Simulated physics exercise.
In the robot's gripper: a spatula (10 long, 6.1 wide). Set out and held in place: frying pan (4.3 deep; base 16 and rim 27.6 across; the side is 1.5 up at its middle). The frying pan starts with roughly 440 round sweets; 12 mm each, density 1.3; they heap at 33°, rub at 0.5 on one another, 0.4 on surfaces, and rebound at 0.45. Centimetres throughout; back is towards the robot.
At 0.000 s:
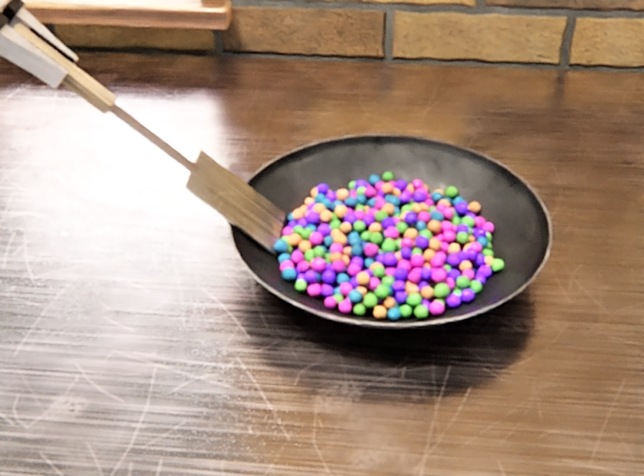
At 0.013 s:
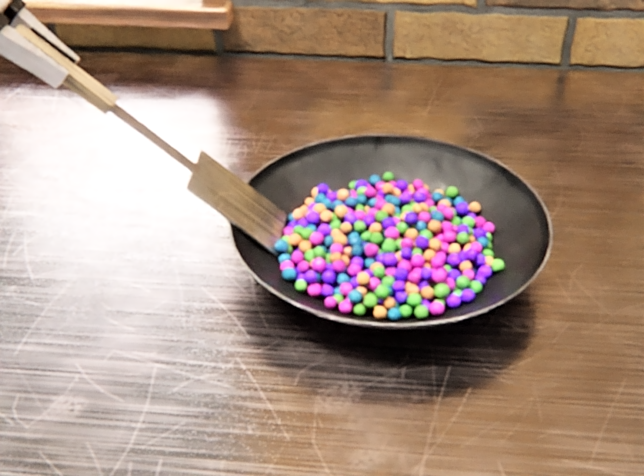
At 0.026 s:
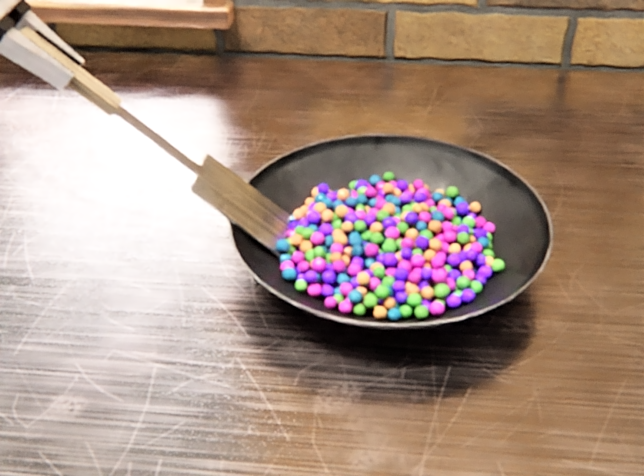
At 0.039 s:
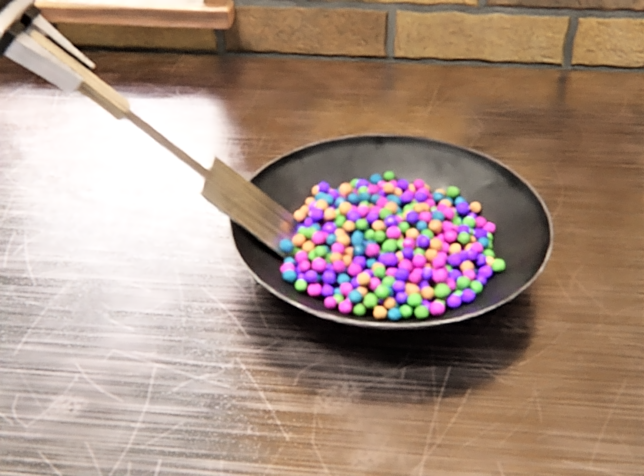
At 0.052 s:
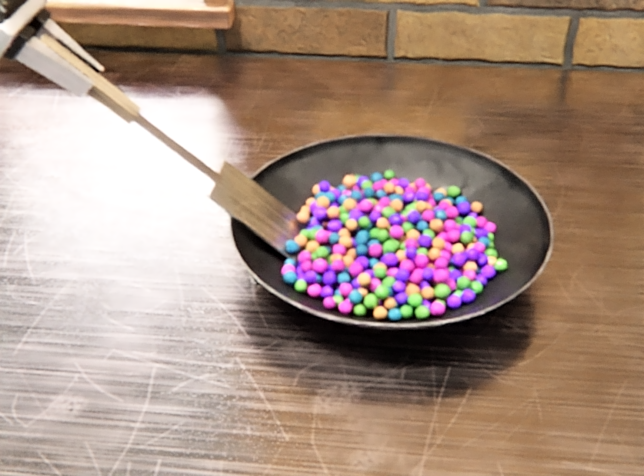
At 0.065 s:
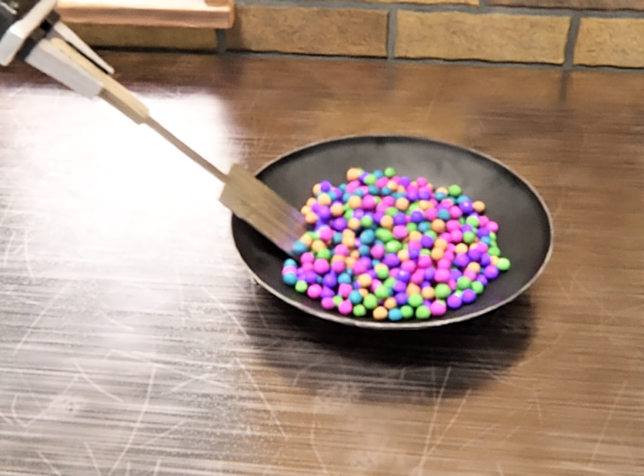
On a scratched brown countertop, a robot gripper slides a spatula slightly rightward into colourful round sweets in a black frying pan.
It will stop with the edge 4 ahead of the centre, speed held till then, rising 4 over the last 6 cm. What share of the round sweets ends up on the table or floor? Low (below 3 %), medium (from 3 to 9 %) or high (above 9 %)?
Share on the table or floor: Low (below 3 %).
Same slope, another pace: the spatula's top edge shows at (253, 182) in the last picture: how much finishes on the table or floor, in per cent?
Some 10 per cent.
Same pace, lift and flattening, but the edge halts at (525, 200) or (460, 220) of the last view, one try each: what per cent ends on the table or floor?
Some 20 and 0 per cent.
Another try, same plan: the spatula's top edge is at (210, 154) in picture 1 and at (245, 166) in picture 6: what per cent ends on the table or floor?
Some 0 per cent.
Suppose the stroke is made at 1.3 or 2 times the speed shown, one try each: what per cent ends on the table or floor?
About 0 and 5 per cent.
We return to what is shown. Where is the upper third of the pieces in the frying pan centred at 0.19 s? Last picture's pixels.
Near (419, 231).
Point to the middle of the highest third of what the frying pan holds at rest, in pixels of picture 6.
Near (461, 234).
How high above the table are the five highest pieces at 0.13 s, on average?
About 4 cm.
By 0.13 s, sloping 42°, highest piece 4 above the table; 439 in the frying pan.
By 0.19 s, sloping 42°, highest piece 5 above the table; 439 in the frying pan.
By 0.42 s, sloping 42°, highest piece 5 above the table; 439 in the frying pan.
By 1.47 s, sloping 42°, highest piece 4 above the table; 439 in the frying pan.
Final count, 439 in the frying pan. That is 0 % on the table or floor.
